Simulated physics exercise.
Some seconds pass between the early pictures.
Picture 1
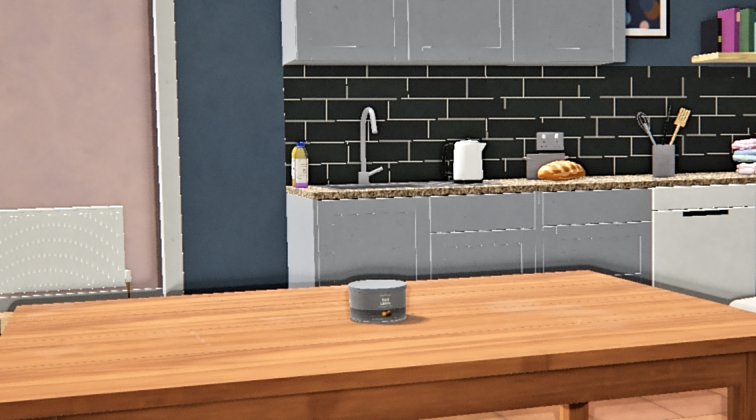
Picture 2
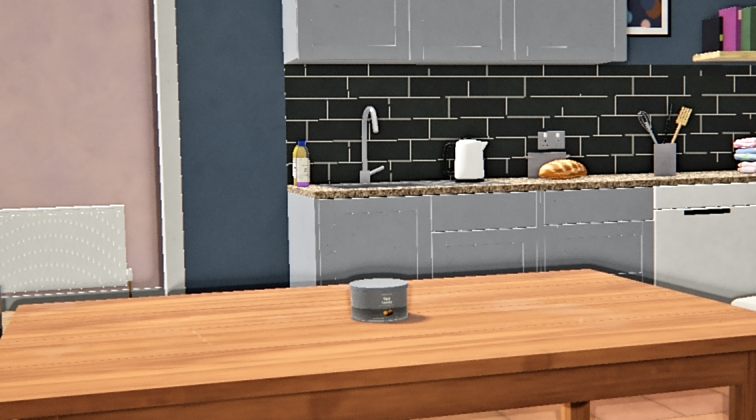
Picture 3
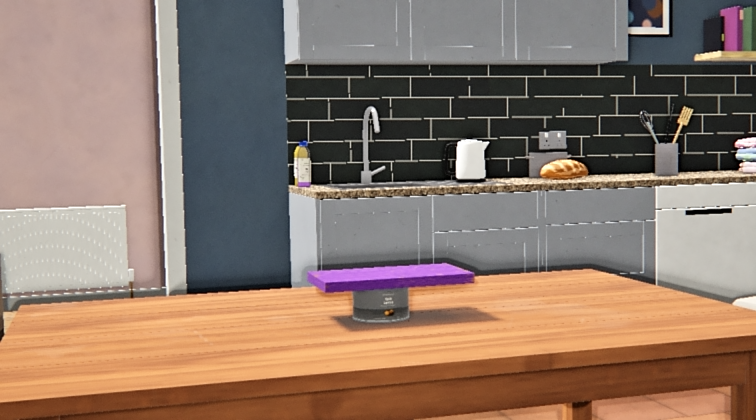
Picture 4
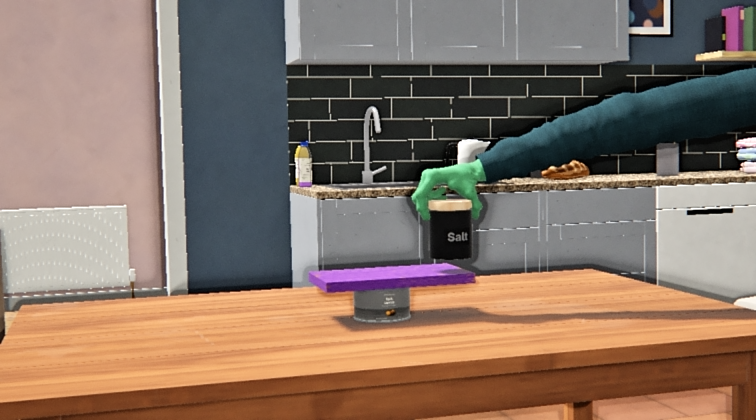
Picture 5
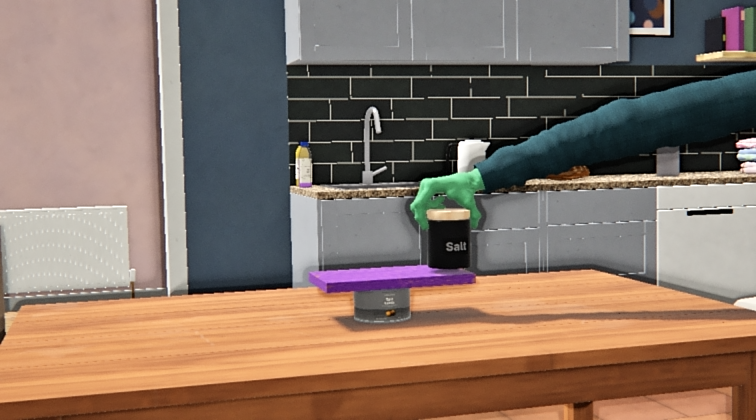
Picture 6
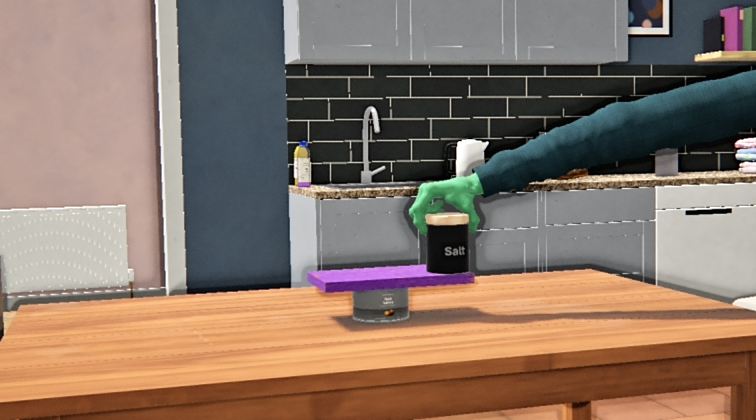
A kitchen with grey cabinets and black tiles is seen from across a wooden table, the view staying almost still. A small grey cylinder sits on the table, with a tap, white kettle and bread on the counter behind. A flat purple board appears on top of the cylinder, then a green hand on a dark teal-sleeved arm lowers a black salt jar onto its right end, still holding it.
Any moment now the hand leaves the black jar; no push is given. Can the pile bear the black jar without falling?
No, it falls.
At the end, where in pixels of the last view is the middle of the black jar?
It ends up close to (536, 290).
Then, 0.40 s after the last picture, black jar now fallen; purple board tipped 38° from how it was.
Then, 0.60 s after the last picture, purple board tipped 18° from how it was.
Then, 0.80 s after the last picture, purple board tipped 20° from how it was.
At rest, fallen, black jar; moved from the start, purple board; grey tub in place. Seen from the same camera at the end, black jar near (536, 290). The stack comes apart.
